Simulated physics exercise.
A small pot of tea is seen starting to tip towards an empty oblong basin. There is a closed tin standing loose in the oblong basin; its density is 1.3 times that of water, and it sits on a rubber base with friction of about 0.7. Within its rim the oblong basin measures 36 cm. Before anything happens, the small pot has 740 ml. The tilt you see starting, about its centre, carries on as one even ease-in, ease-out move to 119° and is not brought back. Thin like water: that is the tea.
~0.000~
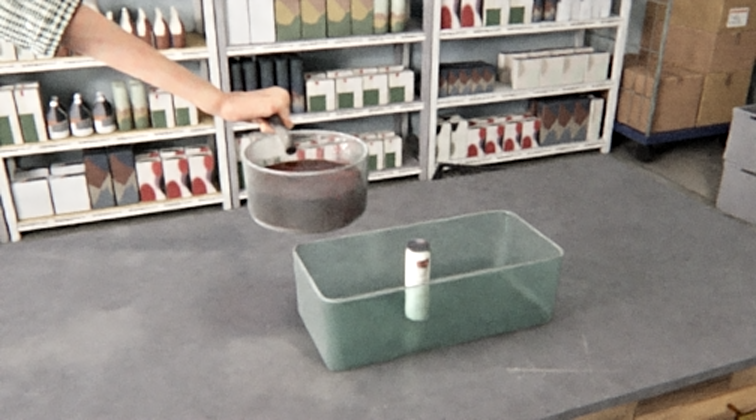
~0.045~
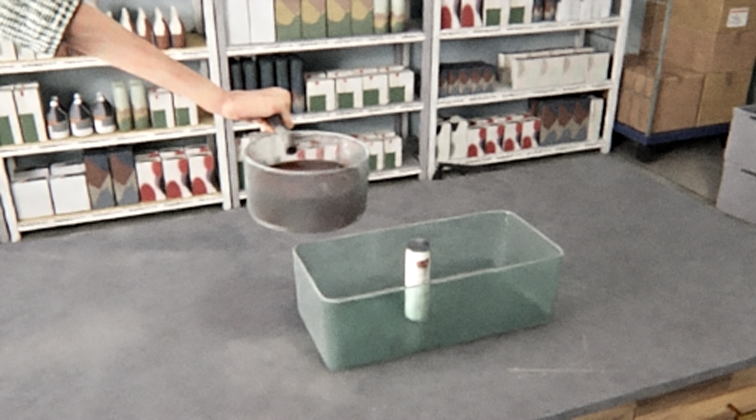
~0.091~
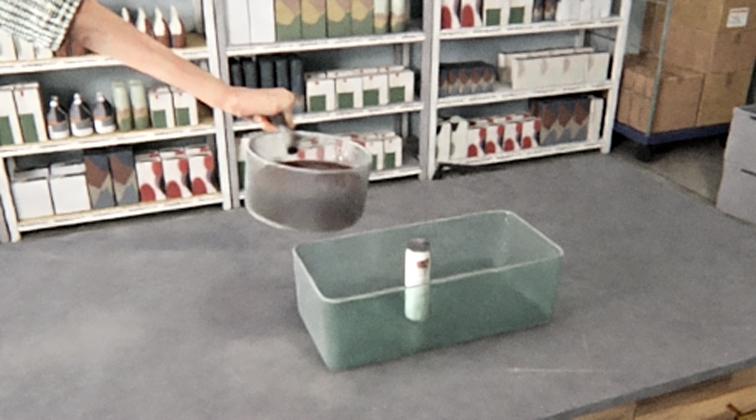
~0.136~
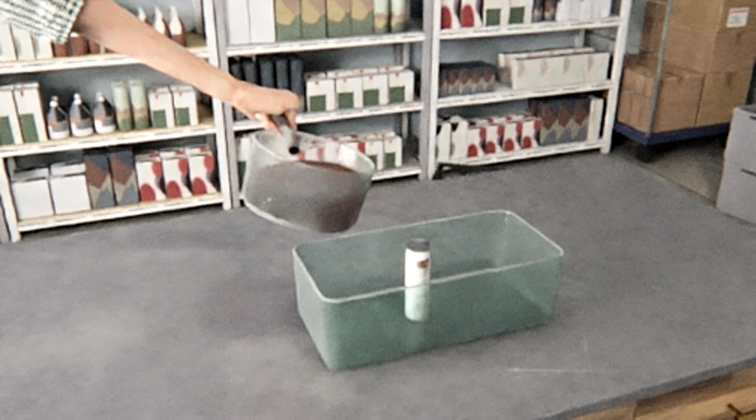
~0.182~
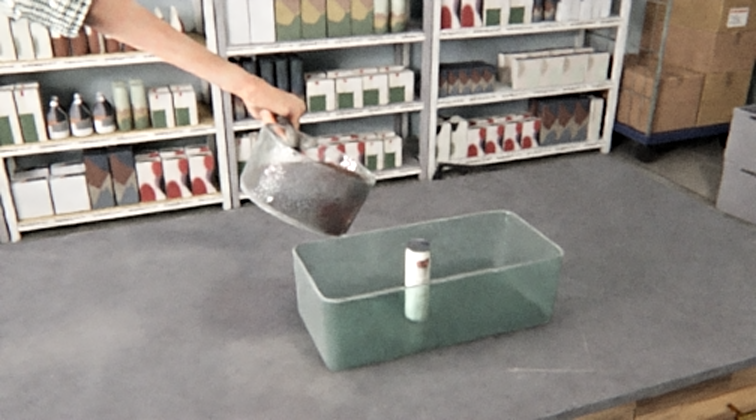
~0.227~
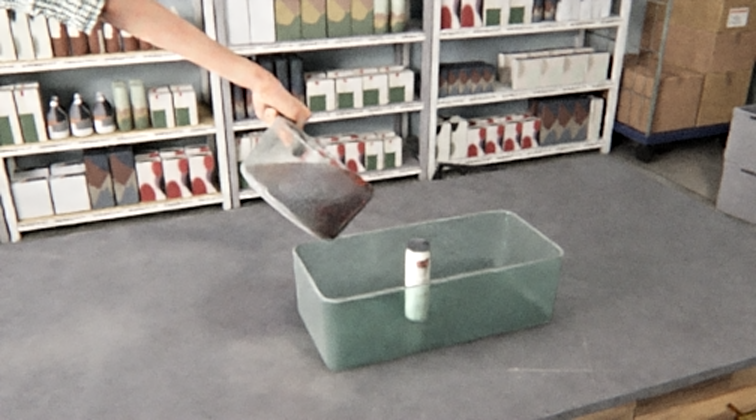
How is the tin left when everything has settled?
I expect it will stay vertical.
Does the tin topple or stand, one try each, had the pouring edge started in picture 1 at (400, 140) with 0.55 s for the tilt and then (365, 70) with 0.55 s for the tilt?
Run one: It does not tip. Run two: It tumbles.
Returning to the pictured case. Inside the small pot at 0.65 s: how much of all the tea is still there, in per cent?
Near 2 in a hundred.
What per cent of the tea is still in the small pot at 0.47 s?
Roughly 16 per cent.
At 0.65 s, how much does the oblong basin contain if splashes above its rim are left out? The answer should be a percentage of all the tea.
Roughly 92 percent of it.
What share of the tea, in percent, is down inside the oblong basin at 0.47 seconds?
About 48%.
Then, 0.47 s in, the tilt is 113° and 16 per cent is still to pour; the tin stands where it began.
Then, 0.65 s in, the tilt is 119° and 2 per cent is still to pour; the tin stands where it began.
Then, 0.84 s in, the tilt is 119° and 0 per cent is still to pour; the tin stands where it began.
Then, 1.05 s in, the tilt is 119° and 0 per cent is still to pour; the tin stands where it began.
Finally, the tin stands where it began.
